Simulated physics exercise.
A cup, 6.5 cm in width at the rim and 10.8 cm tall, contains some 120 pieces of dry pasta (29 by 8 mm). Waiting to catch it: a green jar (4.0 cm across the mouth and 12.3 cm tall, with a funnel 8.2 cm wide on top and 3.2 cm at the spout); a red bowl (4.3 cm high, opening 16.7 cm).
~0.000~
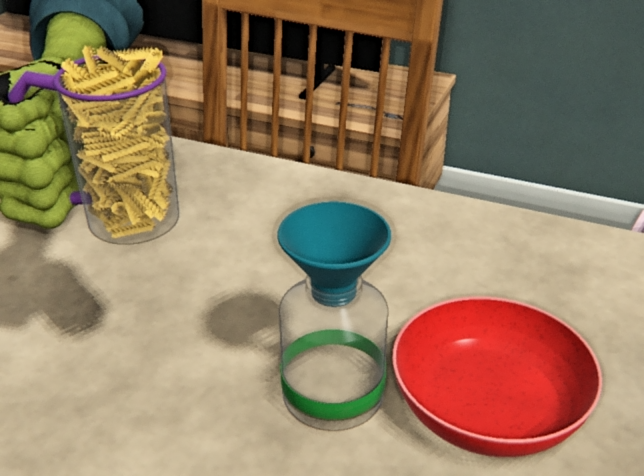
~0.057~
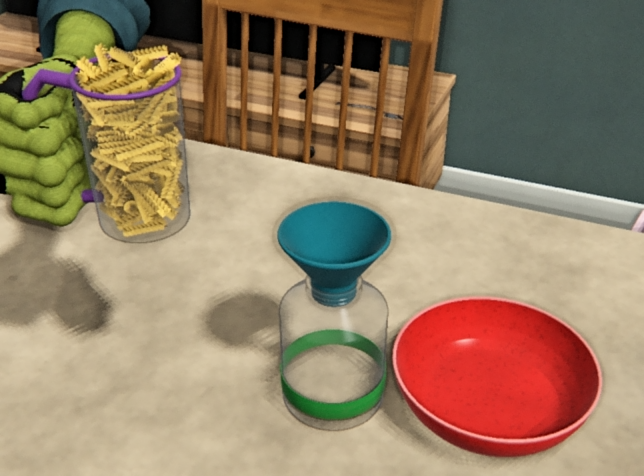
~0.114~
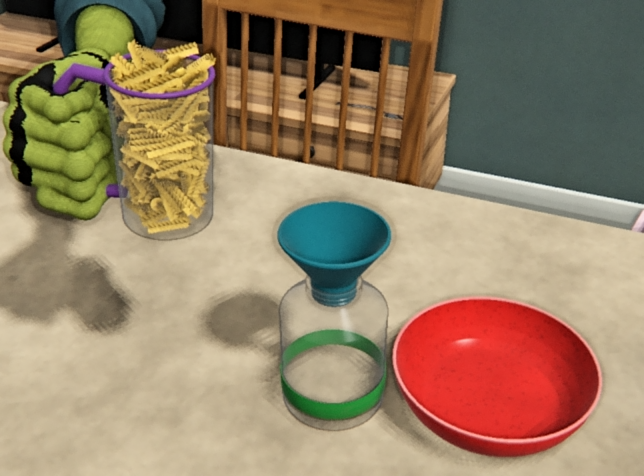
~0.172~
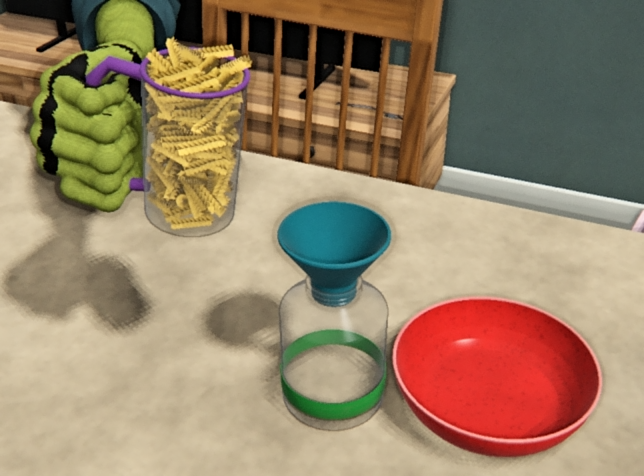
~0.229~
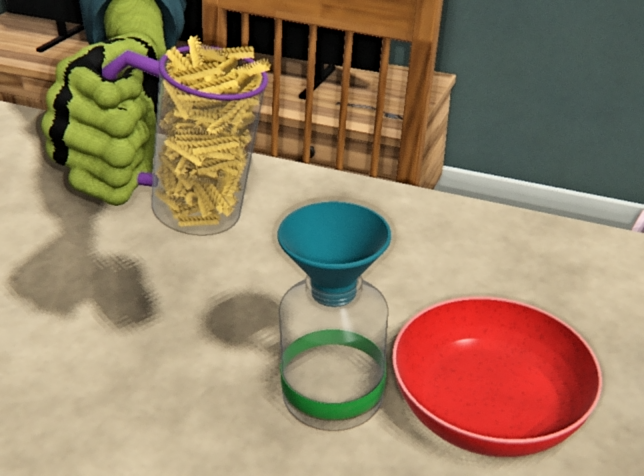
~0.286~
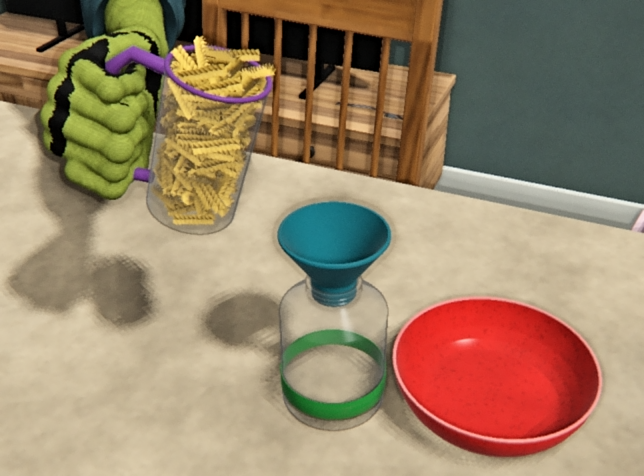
A green, lumpy gloved hand grips the purple handle of a clear cup full of dry, ridged pasta at the upper left of a pale tabletop, seen from above at an angle. A teal funnel sits in a clear jar with a green band near the centre, beside a red bowl, with a wooden chair behind. The hand carries the cup rightward, gradually leaning it right, while the camera stays still.
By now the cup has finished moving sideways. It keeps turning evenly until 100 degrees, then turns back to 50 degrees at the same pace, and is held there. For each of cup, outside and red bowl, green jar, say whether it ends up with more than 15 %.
Cup: More, outside everything: Not more, red bowl: Not more, green jar: More.
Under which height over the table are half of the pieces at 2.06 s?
24 centimetres or so.
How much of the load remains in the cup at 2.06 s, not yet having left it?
Close to 75 in a hundred.
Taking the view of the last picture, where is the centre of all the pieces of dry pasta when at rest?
Close to pixel (225, 160) of the final picture.
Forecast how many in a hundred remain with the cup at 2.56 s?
Some 75 in a hundred.
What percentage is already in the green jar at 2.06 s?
Share so far: About 25 in a hundred.
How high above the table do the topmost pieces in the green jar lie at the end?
Near 2.0 centimetres up.
After 0.97 s, tilt 63 degrees; cup 100 %; middle of all pieces near (209, 138).
After 1.54 s, tilt 100 degrees; cup 85 %, funnel 5 %, green jar 10 %; middle of all pieces near (221, 169).
After 2.06 s, tilt 70 degrees; outside 5 %, cup 75 %, green jar 25 %; middle of all pieces near (240, 221).
After 2.56 s, tilt 50 degrees; outside 5 %, cup 75 %, green jar 25 %; middle of all pieces near (244, 227).
At rest (2.8 s), outside 5 %, cup 75 %, funnel 0 %, red bowl 0 %, green jar 25 %.
